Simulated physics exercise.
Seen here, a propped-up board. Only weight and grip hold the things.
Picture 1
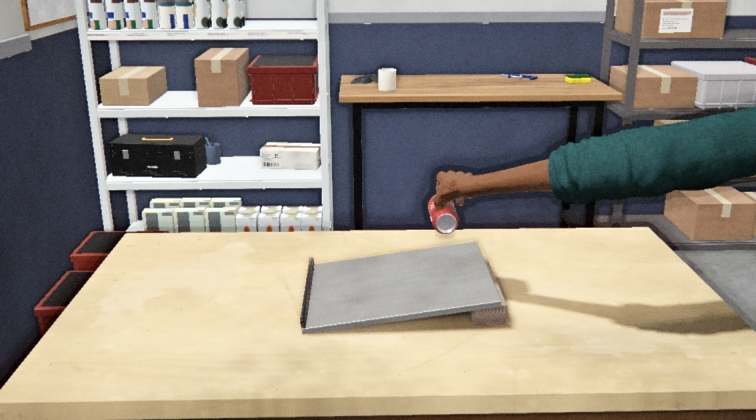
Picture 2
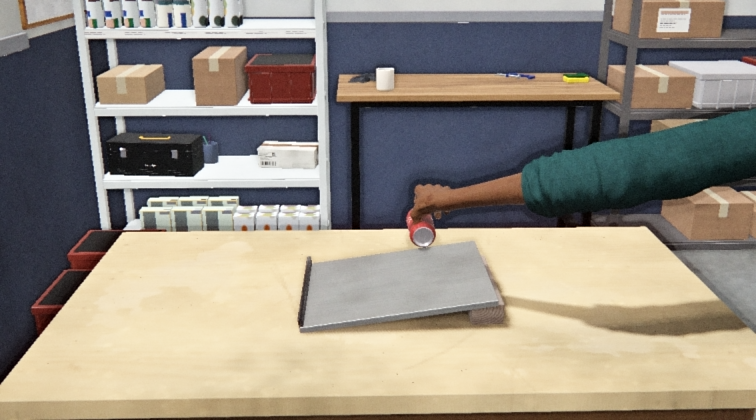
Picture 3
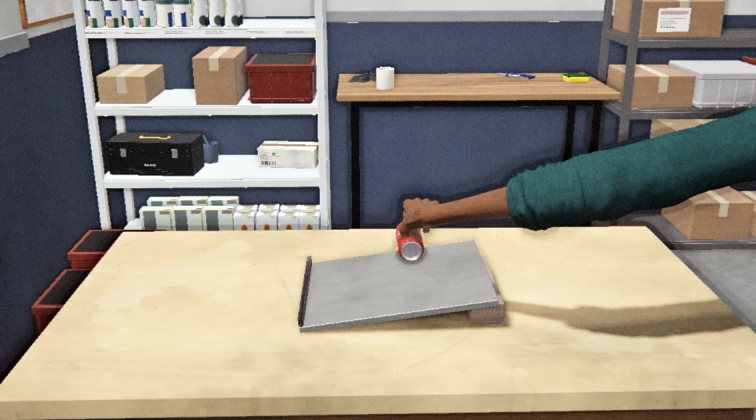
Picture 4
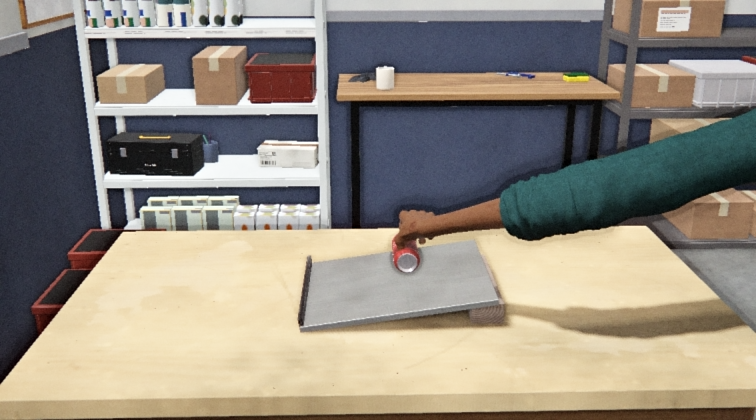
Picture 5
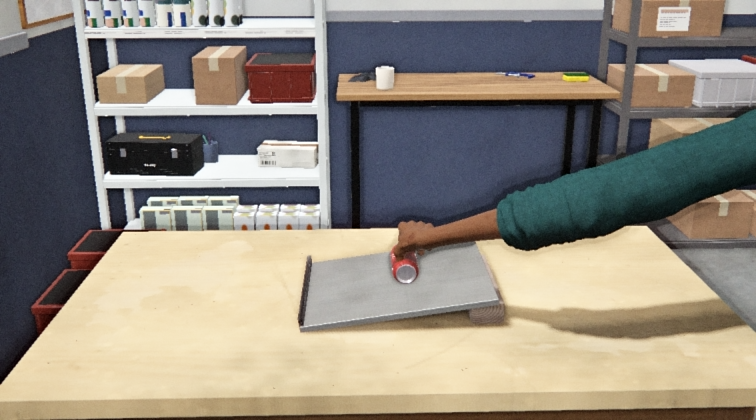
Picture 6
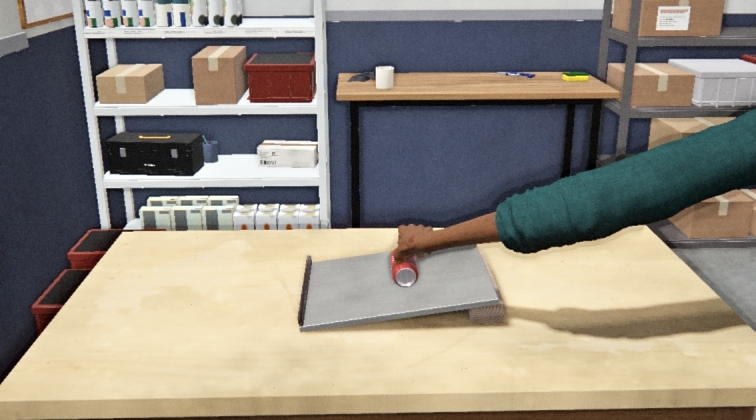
An arm in a dark green sleeve reaches in from the right over a pale wooden table in a storeroom, seen from the front and slightly above. A grey board with a dark raised left edge lies propped up at its right side, with shelves of boxes and a brown workbench behind. The hand carries a red can leftward and down, sets it on the board and keeps hold.
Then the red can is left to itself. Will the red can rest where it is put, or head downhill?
Here the red can runs down the board.
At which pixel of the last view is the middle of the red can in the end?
Around (318, 278).
Then, 0.40 s past the last view, red can displaced about its own width near (385, 268).
Then, 0.60 s past the last view, red can displaced well along near (357, 273).
Then, 0.80 s past the last view, red can displaced well along near (317, 277).
Finally, moved from the start, red can. Final places as the last picture's camera would see them, red can near (318, 278). The red can goes downhill.
